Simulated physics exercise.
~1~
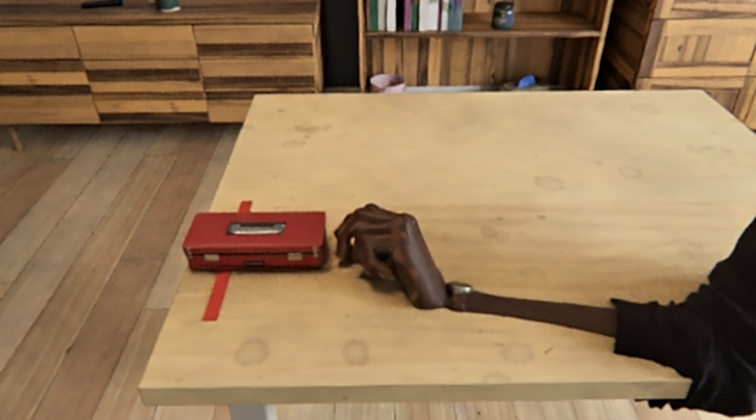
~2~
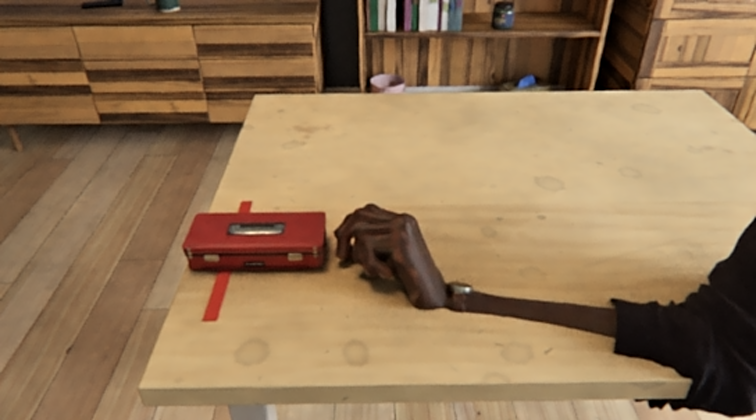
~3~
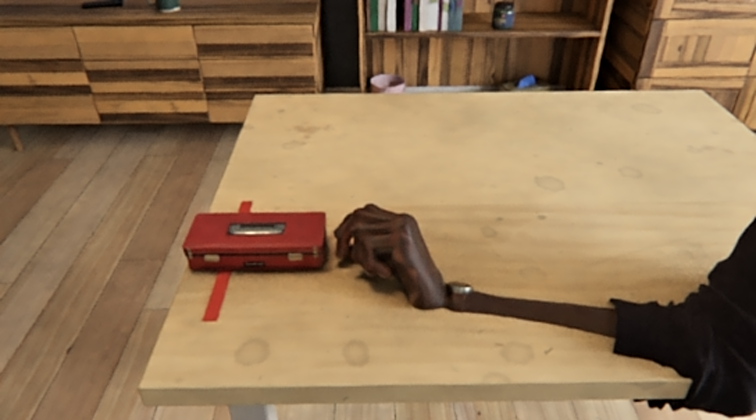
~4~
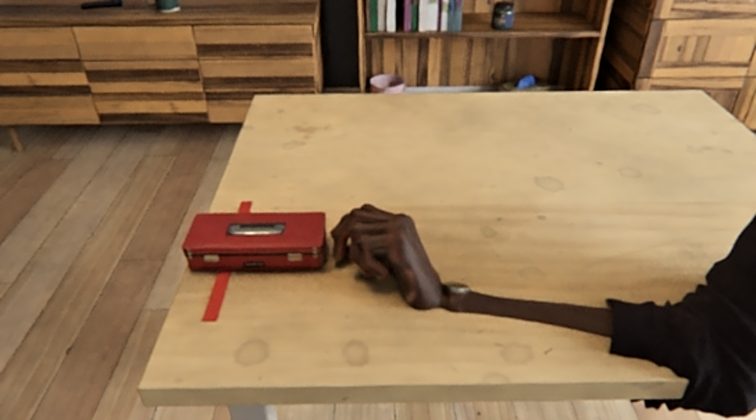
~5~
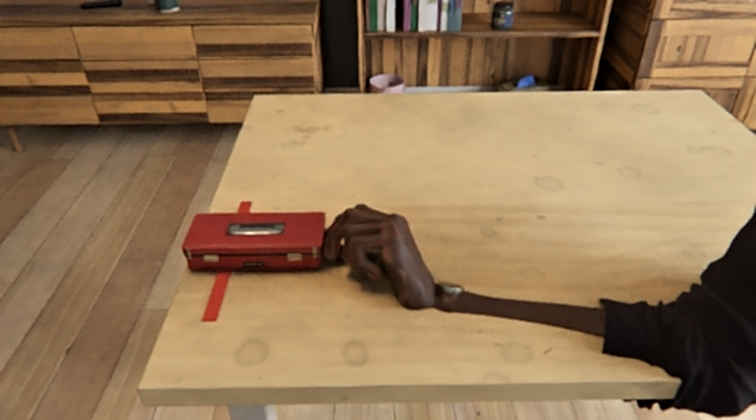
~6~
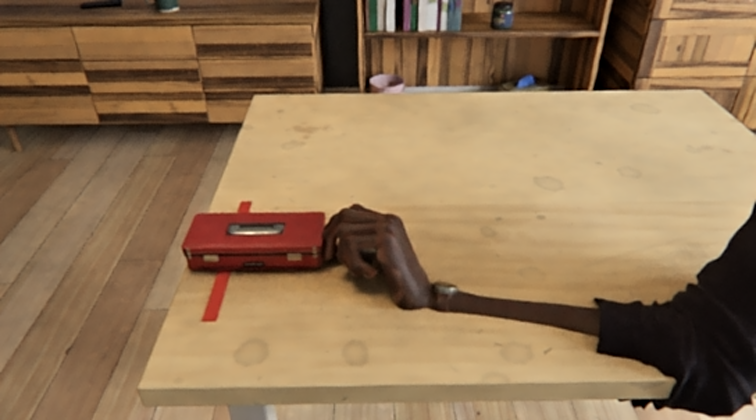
At the start, a hand with bent fingers rests on a wooden table just right of a red case, which sits across a strip of red tape near the left end. The hand then edges left until its fingers meet the case, which barely moves.
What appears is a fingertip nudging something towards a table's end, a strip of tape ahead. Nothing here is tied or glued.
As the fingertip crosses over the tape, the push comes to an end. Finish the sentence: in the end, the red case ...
In the end, the red case has fallen off.
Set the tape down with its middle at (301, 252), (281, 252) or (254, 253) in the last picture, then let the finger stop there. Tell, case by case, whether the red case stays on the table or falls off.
The red case stops in time, then stops in time, then goes too far.
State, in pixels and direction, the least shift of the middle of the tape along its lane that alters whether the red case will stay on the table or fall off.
32 pixels to the right.
Then, 1.42 s after the last picture, red case tipped 74° from how it was near (163, 288).
Then, 1.68 s after the last picture, red case falling.
By the end, the red case drops to the floor.
